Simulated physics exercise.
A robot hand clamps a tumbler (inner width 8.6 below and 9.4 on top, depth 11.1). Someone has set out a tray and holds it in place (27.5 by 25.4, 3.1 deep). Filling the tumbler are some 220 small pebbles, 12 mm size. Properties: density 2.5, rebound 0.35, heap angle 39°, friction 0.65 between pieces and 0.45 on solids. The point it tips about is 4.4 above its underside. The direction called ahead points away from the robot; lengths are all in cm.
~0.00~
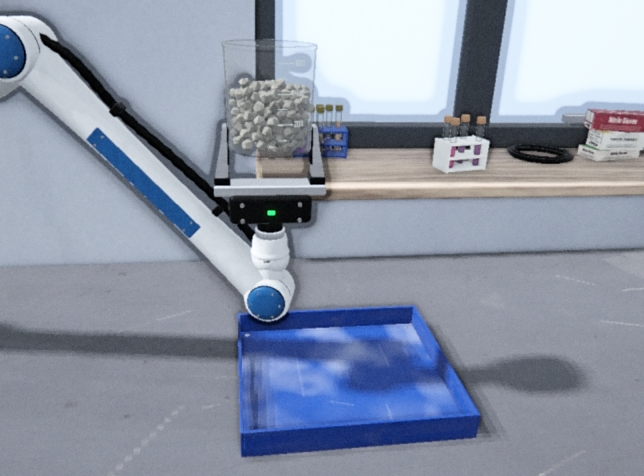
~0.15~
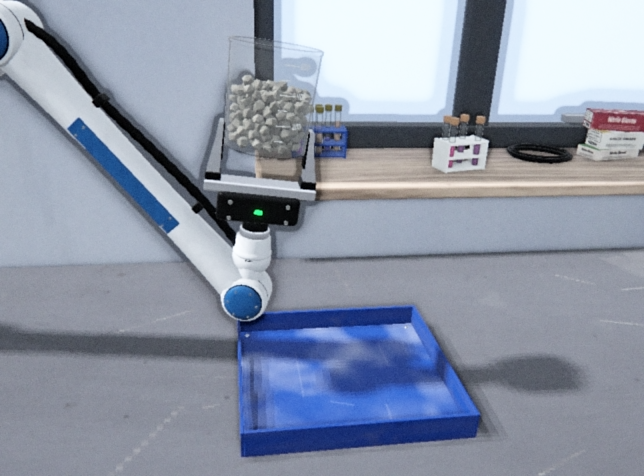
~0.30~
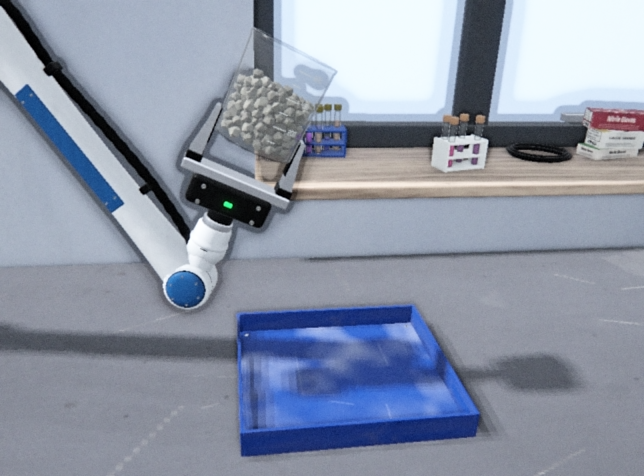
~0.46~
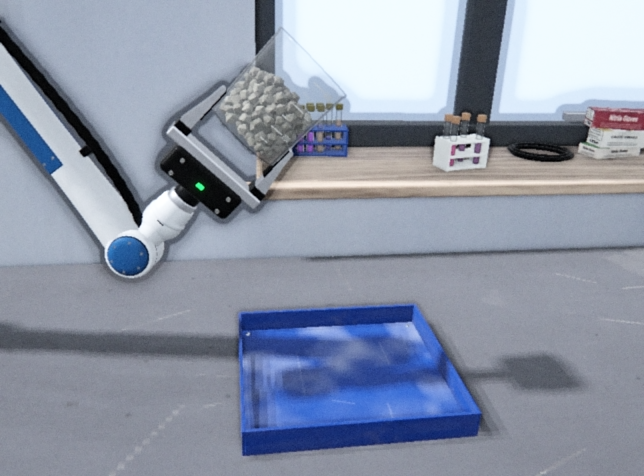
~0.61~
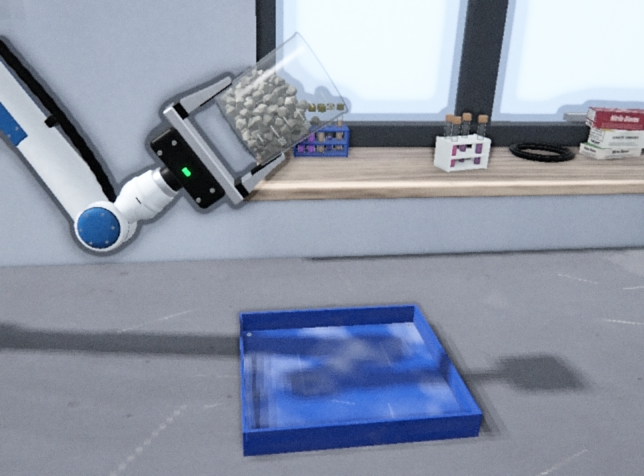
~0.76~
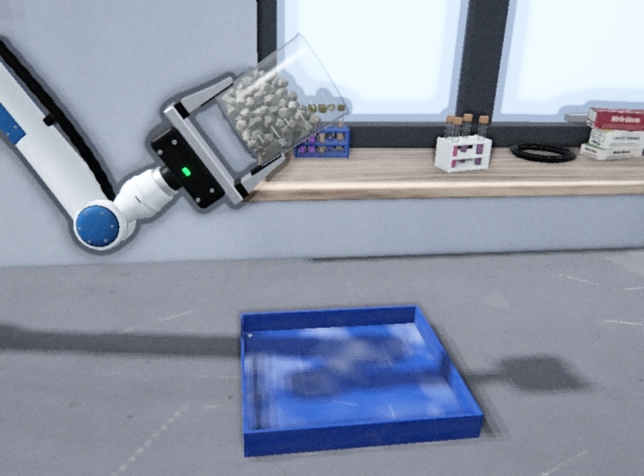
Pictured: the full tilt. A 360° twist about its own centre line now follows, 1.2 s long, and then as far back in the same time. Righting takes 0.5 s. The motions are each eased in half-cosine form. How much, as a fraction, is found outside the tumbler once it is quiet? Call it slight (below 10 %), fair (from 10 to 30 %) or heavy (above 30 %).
I would call it slight, below 10 %.
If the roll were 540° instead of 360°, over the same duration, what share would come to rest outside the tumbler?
It would be roughly 0 percent.
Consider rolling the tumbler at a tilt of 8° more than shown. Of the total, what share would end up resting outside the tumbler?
In that case I'd say some 0 per cent.
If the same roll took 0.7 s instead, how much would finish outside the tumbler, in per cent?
Then roughly 0 per cent.
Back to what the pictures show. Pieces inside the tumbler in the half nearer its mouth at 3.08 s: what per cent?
About 25 percent is in the half nearer the mouth.
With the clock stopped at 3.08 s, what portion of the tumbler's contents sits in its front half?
That comes to around 55 per cent.
By 1.92 s, tipped 56°, highest piece 41 above the table; 223 in the tumbler.
By 3.08 s, tipped 56°, highest piece 41 above the table; 223 in the tumbler.
By 3.86 s, upright, highest piece 41 above the table; 223 in the tumbler.
By 4.56 s, upright, highest piece 41 above the table; 223 in the tumbler.
Final count, 223 in the tumbler. That is 0 % outside the tumbler.
